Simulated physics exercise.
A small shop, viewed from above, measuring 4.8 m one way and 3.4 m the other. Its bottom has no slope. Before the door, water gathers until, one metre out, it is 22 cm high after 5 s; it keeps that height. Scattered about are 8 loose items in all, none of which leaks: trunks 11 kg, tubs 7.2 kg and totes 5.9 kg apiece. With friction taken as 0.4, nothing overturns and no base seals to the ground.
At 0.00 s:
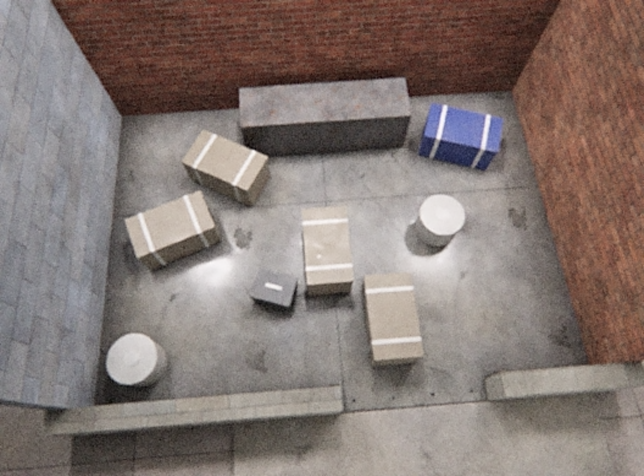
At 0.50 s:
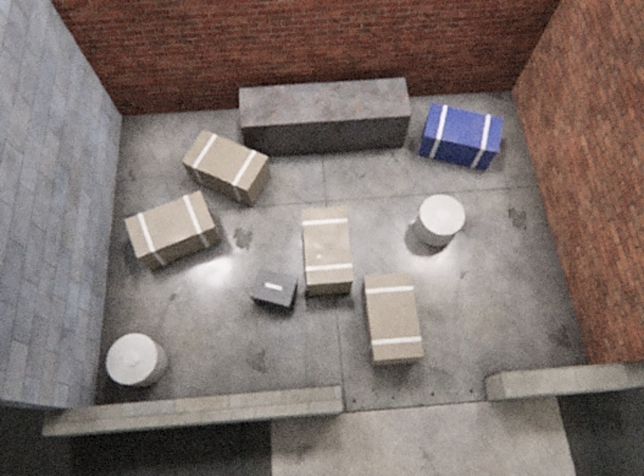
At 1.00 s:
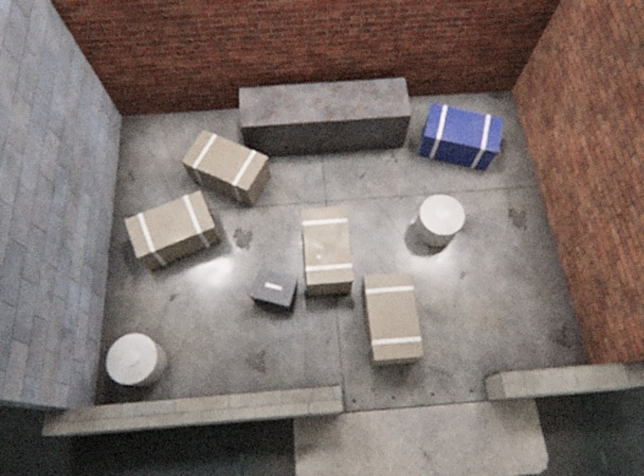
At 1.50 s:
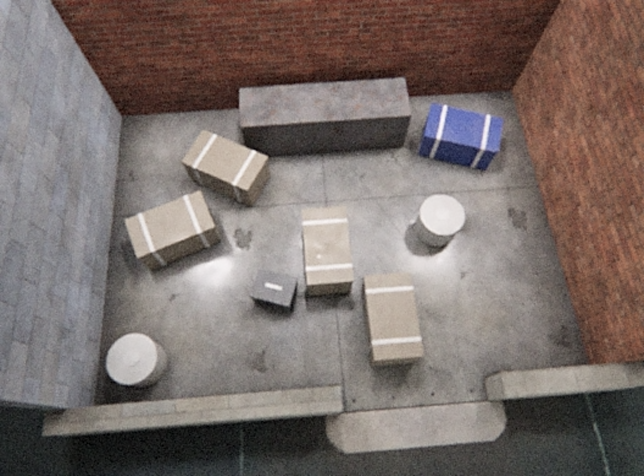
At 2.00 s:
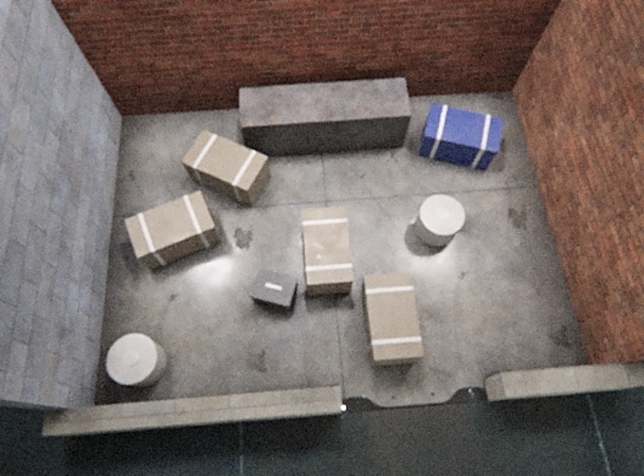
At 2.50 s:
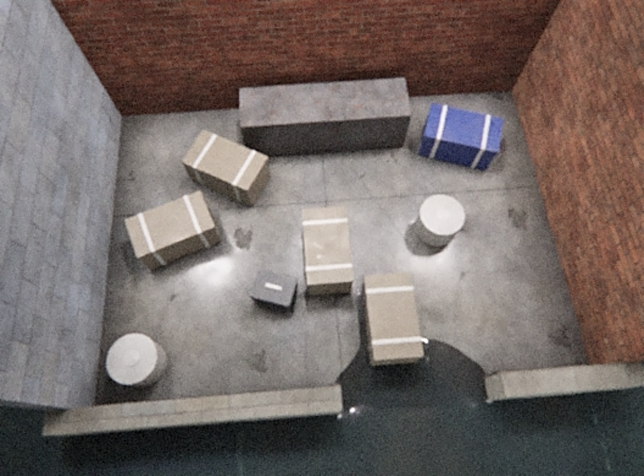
At first, taped tan boxes, a blue trunk, a small dark box and two pale tubs sit on a dry concrete floor between walls. Dark water spreads over the ground outside, shrinking the pale patch before the doorway, then creeps through the opening around the nearest tan box, while nothing inside shifts.
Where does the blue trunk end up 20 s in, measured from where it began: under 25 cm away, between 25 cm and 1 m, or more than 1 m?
It's set to drift part of a metre.
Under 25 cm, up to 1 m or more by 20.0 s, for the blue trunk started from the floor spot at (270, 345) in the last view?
So it journeys a long way.
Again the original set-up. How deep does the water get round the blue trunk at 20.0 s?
The depth there is around 20 cm.
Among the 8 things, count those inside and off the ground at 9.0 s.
Just then, the number is 6.
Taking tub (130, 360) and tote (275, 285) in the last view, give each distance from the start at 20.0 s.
Respectively 150 and 120 centimetres.
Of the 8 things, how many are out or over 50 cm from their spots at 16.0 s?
The number comes to 7.
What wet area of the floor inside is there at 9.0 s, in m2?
At that time the wet patch spans about 15 m2.
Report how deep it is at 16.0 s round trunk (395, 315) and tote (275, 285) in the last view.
About 13 and 9 cm.
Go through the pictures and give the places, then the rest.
The first frame shows the blue trunk at (464, 127), on the bottom; water covers 0.0 m2; 0 of 8 have shifted.
The second frame shows the blue trunk at (464, 127) rests on the ground; water covers 0.0 m2; 0 of 8 have shifted.
The third frame shows the blue trunk at (464, 127) rests on the ground; 0.0 m2 under water; 0 of 8 have shifted.
The fourth frame shows the blue trunk at (464, 127), on the bottom; water covers 0.0 m2; 0 of 8 have shifted.
The fifth frame shows the blue trunk at (464, 127) rests on the ground; 0.0 m2 under water; 0 of 8 have shifted.
The sixth frame shows the blue trunk at (464, 127) rests on the ground; 0.4 m2 under water; 0 of 8 have shifted.
After 4.0 s the blue trunk is near (464, 127), 0.0 m from its start, aground; 0 afloat.
After 9.0 s the blue trunk is near (476, 80), 0.6 m from its start, afloat; 6 afloat.
After 16.0 s the blue trunk is near (442, 80), 0.5 m from its start, afloat; 8 afloat.
After 20.0 s the blue trunk is near (442, 83), 0.5 m from its start, afloat; 8 afloat.
